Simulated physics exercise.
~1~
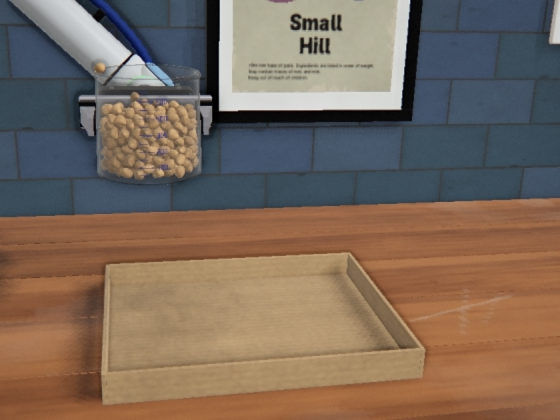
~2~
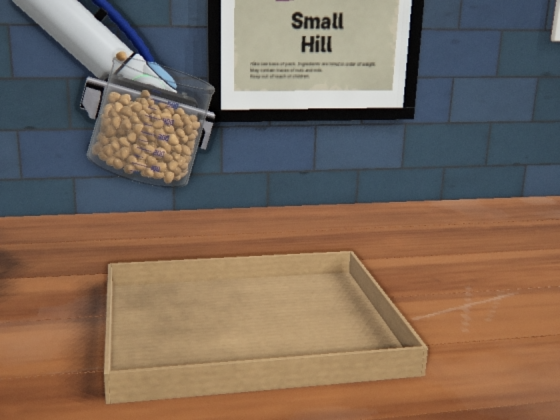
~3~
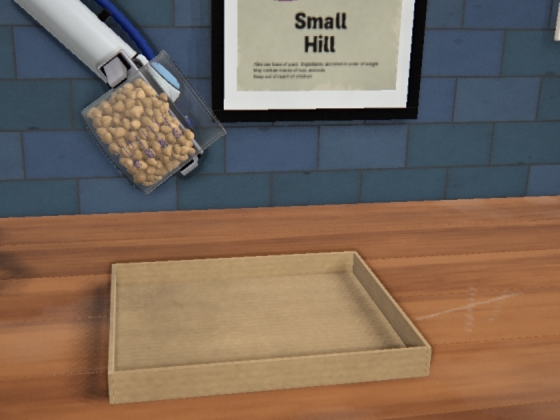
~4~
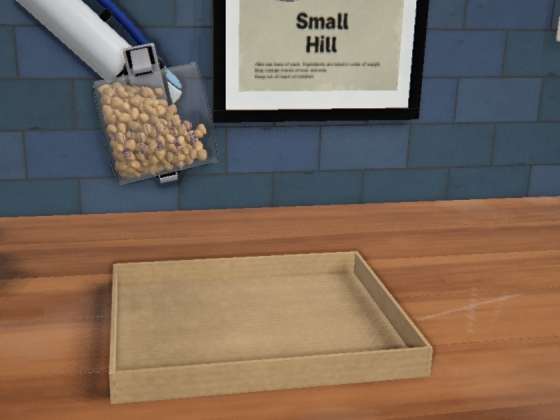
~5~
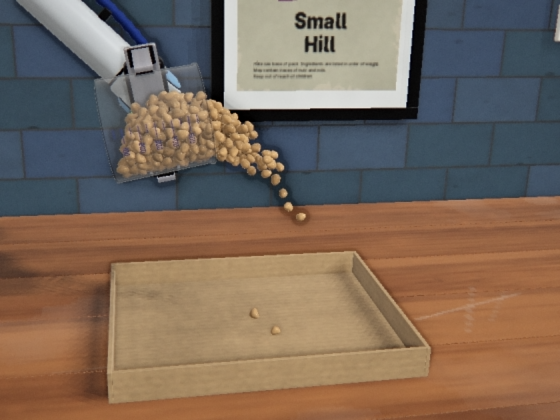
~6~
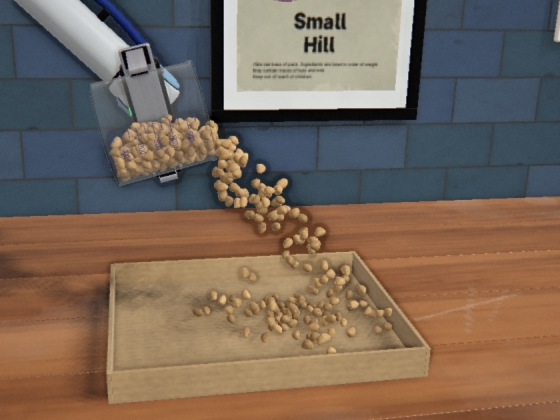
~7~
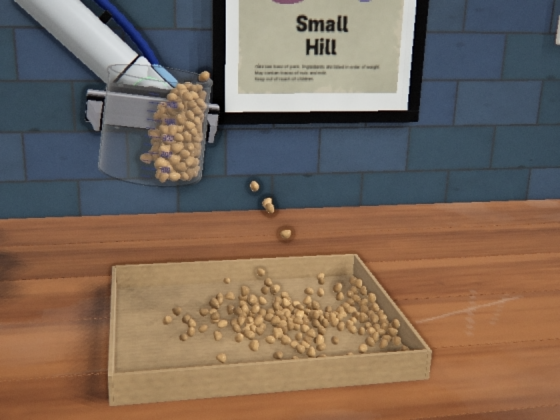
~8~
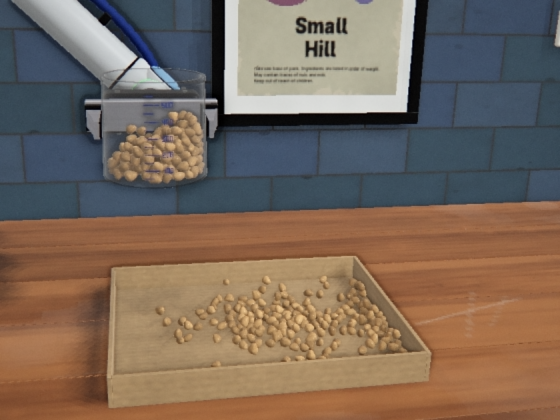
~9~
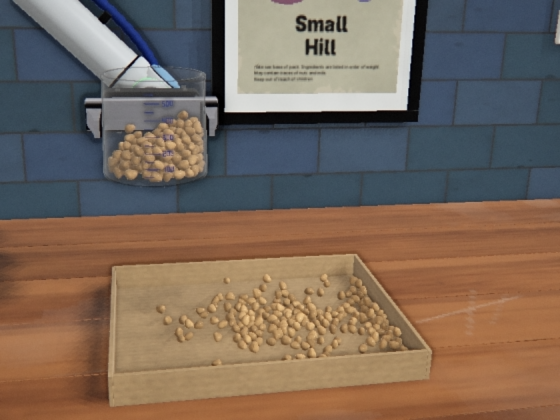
A clear cup of dried beans, held by a robot gripper, tips over, spills many into a tray, then levels, still partly full.
